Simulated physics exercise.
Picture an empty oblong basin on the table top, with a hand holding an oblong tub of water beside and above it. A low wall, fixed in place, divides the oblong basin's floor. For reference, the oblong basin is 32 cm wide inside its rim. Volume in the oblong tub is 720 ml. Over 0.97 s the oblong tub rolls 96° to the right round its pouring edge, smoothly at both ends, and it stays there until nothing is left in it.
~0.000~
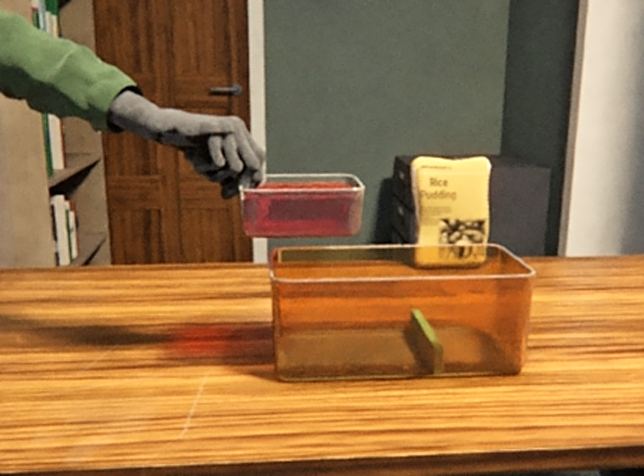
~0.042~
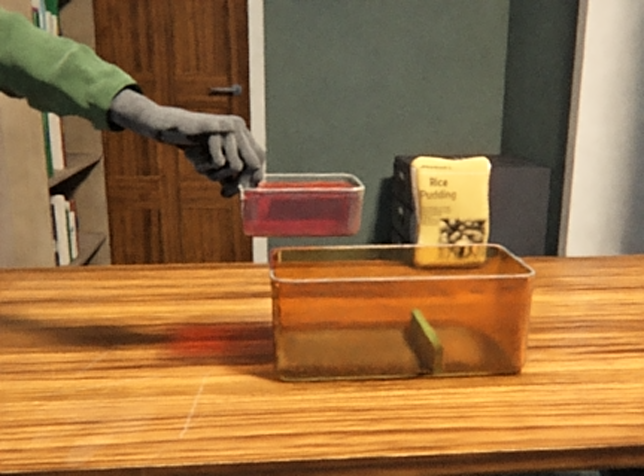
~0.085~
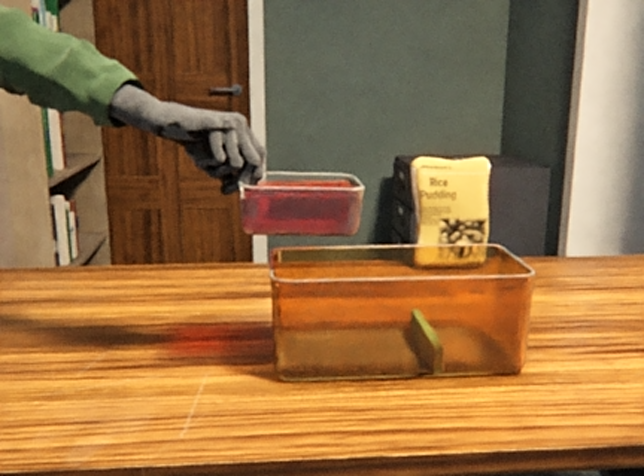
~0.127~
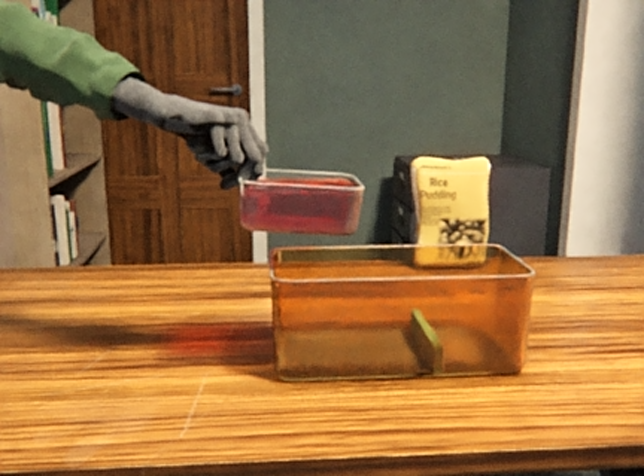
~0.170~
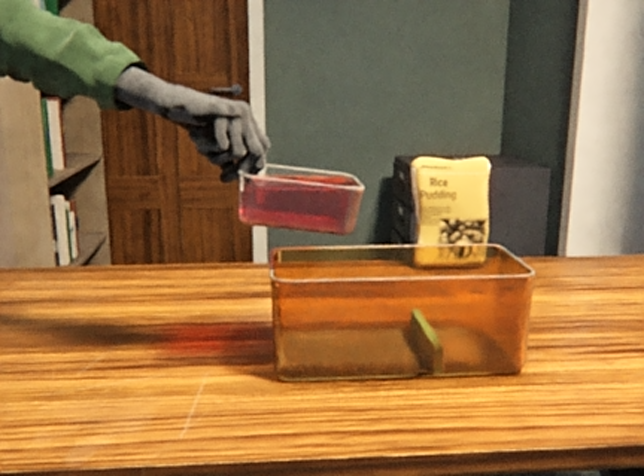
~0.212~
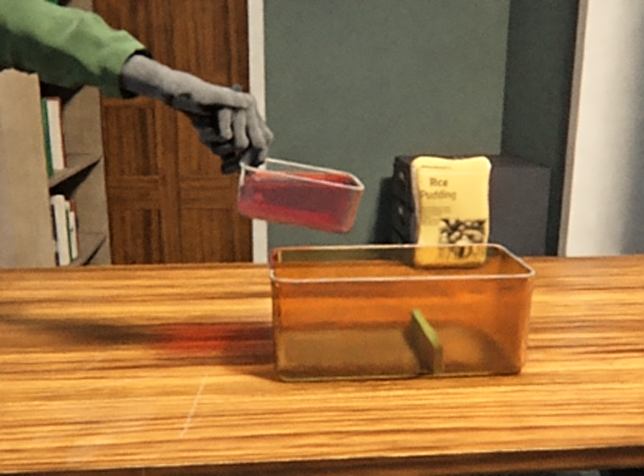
On a wood-grained table in a room with a door and bookshelf, a gray-gloved hand holds a small clear tub of red liquid above a larger orange-tinted basin with a low green divider. The tub stays level at first, then tilts slightly to the right as the hand rises a little.
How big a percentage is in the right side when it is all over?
Roughly 58 per cent is in the right side.
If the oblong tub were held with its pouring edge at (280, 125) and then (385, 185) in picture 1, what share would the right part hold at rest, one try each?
About 15 %, then about 75 %.
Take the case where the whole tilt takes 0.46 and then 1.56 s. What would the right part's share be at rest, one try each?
55 in a hundred, followed by 55 in a hundred.
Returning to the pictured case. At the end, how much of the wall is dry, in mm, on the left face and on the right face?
Left about 26 mm, right about 8 mm.
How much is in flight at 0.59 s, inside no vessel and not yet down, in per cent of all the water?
Some 42 % is the figure.
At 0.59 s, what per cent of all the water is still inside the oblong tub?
Some 44 % of it is still there.
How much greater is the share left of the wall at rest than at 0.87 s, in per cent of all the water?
It comes to near 20 per cent.
Then, 0.59 s in, the tilt is 64° and 44 per cent is still to pour, 13 is left of the wall and 0 right of it.
Then, 0.87 s in, the tilt is 93° and 7 per cent is still to pour, 16 is left of the wall and 66 right of it.
Then, 1.16 s in, the tilt is 96° and 1 per cent is still to pour, 32 is left of the wall and 61 right of it.
Then, 1.47 s in, the tilt is 96° and 0 per cent is still to pour, 37 is left of the wall and 59 right of it.
Finally, 37 per cent lies left of the wall, 58 right of it and 4 outside.
